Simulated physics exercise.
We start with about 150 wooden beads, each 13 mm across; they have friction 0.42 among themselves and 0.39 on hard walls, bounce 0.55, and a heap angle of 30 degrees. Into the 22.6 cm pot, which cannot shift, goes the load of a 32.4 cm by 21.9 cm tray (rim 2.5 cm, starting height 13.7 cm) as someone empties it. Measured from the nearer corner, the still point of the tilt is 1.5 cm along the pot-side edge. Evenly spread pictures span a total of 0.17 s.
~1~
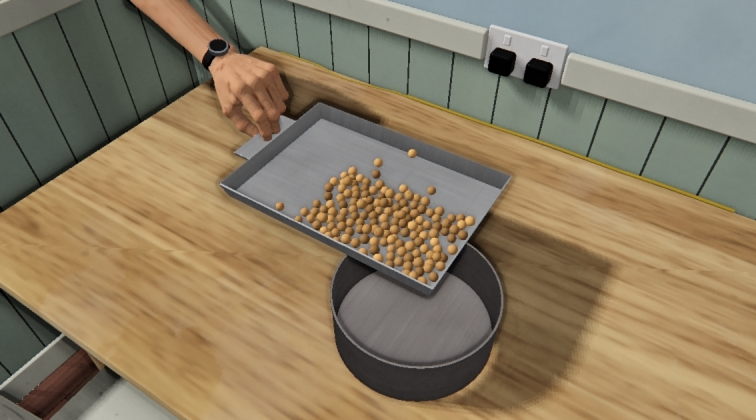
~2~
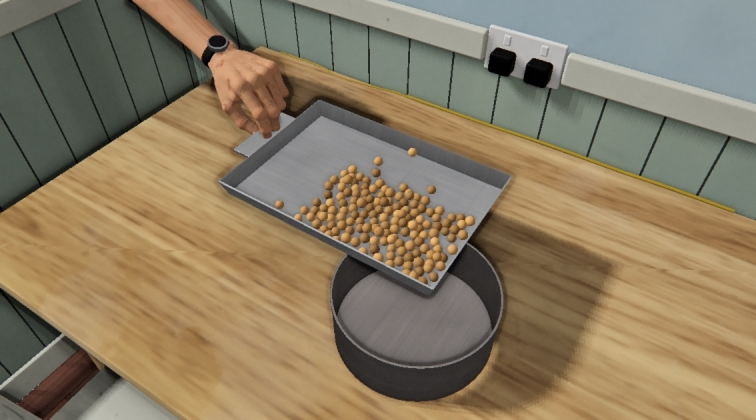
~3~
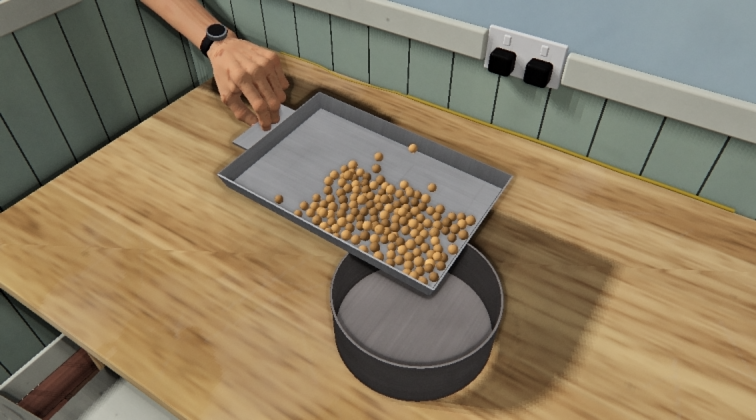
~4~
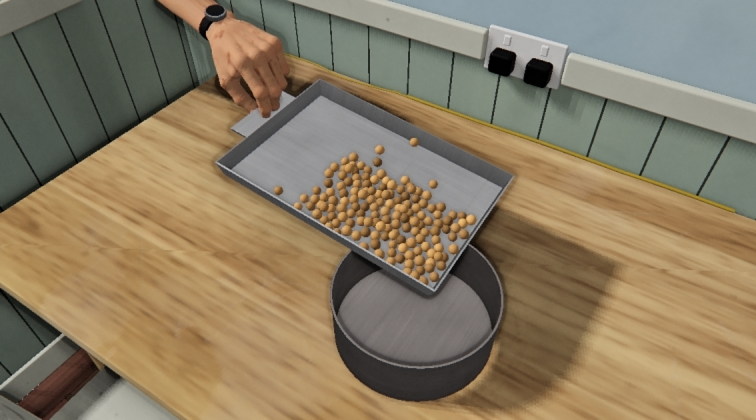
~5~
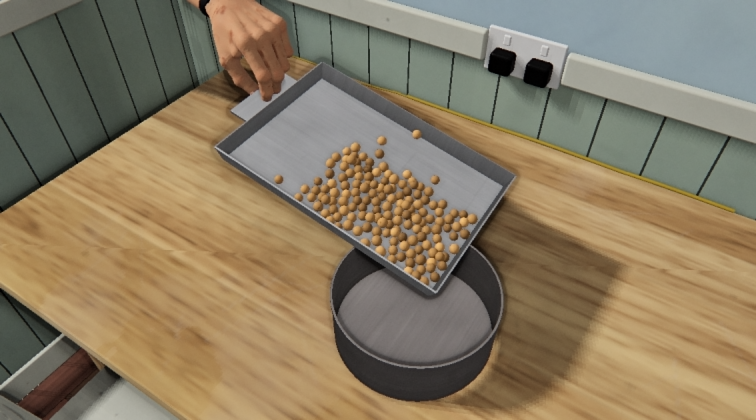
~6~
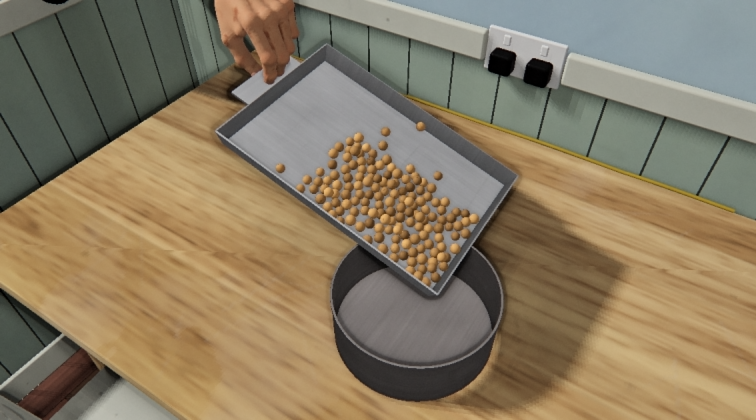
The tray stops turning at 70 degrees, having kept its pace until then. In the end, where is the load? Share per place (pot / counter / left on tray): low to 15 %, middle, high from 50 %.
Shares - pot: Middle, counter: Middle, tray: Middle.
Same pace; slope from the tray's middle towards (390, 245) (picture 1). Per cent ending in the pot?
My best guess is some 55 per cent.
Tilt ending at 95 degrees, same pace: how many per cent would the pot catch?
Roughly 45 %.
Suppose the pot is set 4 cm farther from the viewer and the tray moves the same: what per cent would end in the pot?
20 per cent.
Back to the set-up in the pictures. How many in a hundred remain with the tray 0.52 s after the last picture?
Roughly 60 percent of the load, I'd say.
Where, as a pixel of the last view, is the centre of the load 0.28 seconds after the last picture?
At that moment the load's centre is around (446, 216).
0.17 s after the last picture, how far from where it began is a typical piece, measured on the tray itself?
I'd say close to 2 centimetres.
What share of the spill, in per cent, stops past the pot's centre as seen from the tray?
Some 100 per cent of the spill lies beyond the centre.
Then, 0.17 s after the last picture, tilt 47 degrees; the tray holds 100 %, the pot 0 %.
Then, 0.28 s after the last picture, tilt 65 degrees; the tray holds 100 %, the pot 0 %.
Then, 0.52 s after the last picture, tilt 70 degrees; the tray holds 60 %, the pot 10 %.
In the end, pot 25 %, counter 35 %, tray 40 %.
